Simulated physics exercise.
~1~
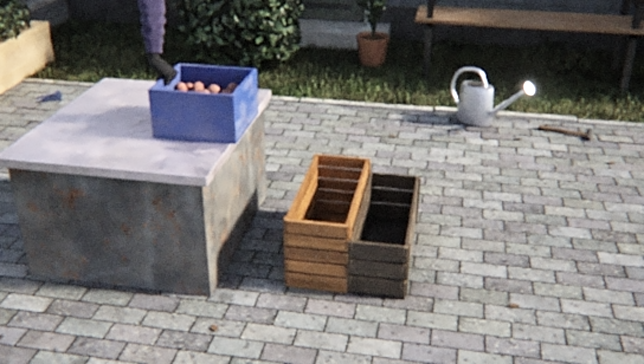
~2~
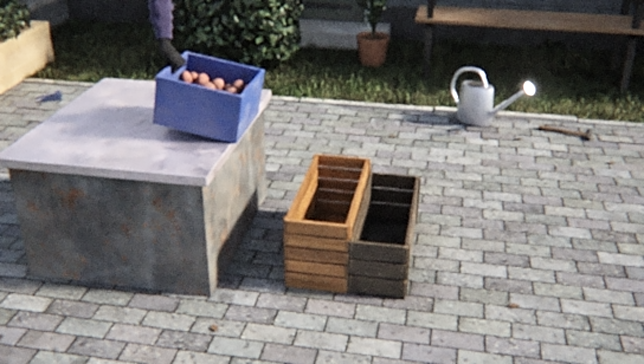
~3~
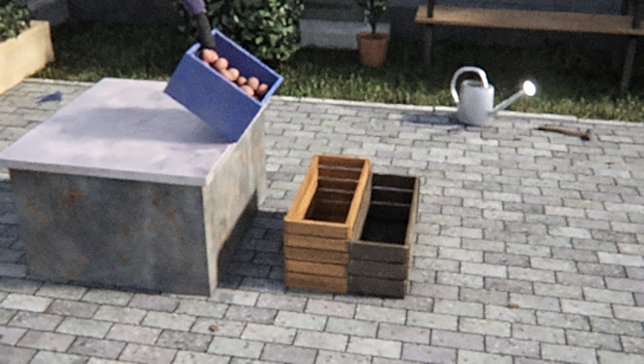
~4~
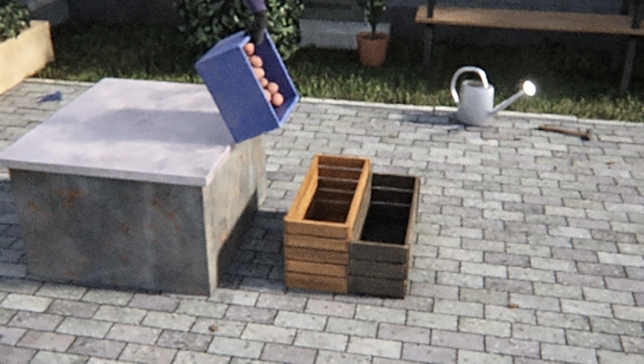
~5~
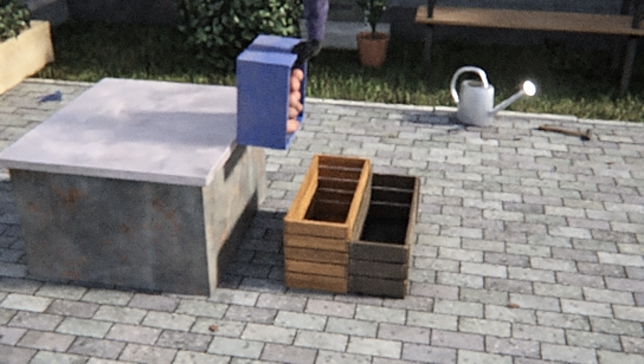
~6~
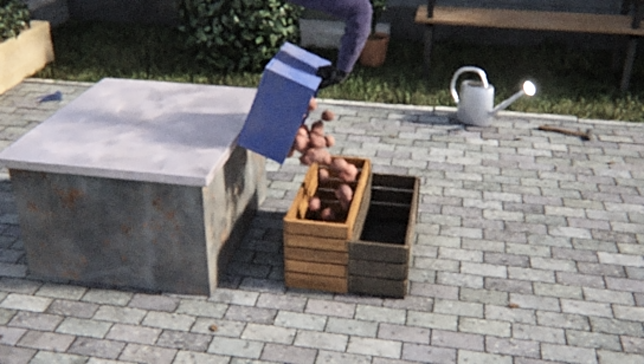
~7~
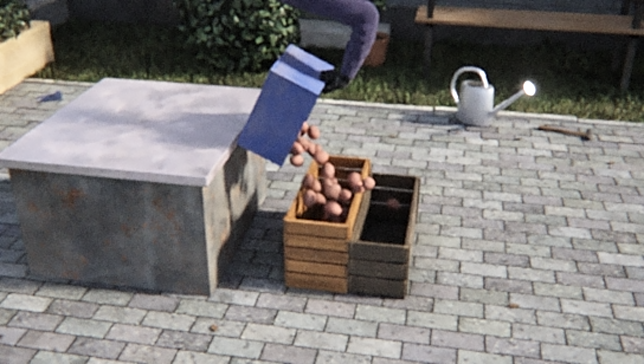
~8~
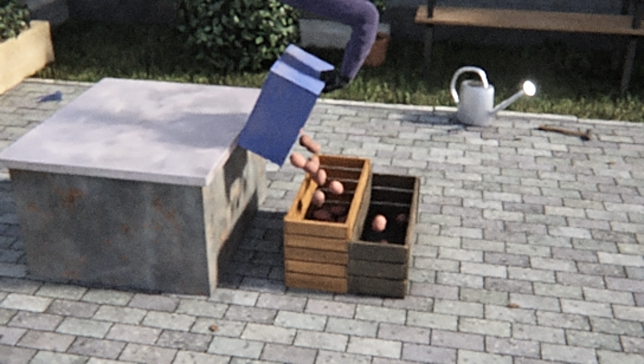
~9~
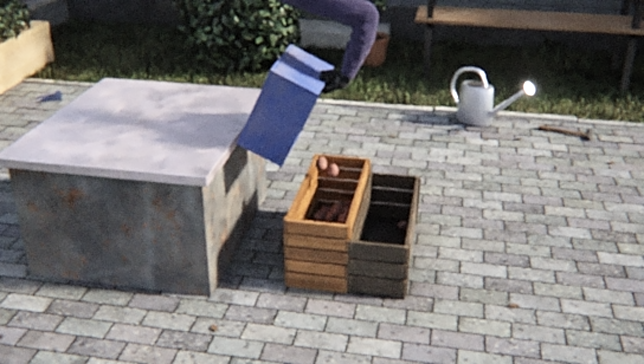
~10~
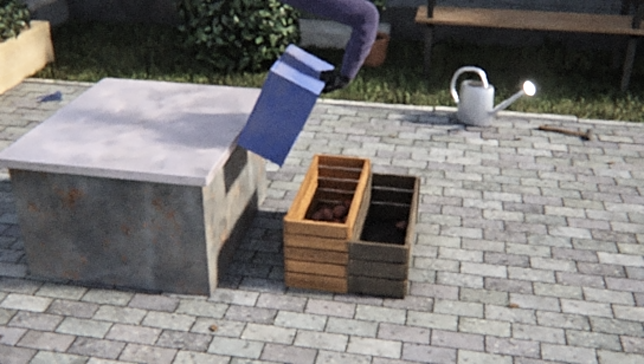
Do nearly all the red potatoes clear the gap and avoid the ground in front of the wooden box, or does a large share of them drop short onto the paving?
Nearly all of them clear the gap. They land in the wooden box, with a few going on into the dark container, and none can be seen on the paving short of the box.
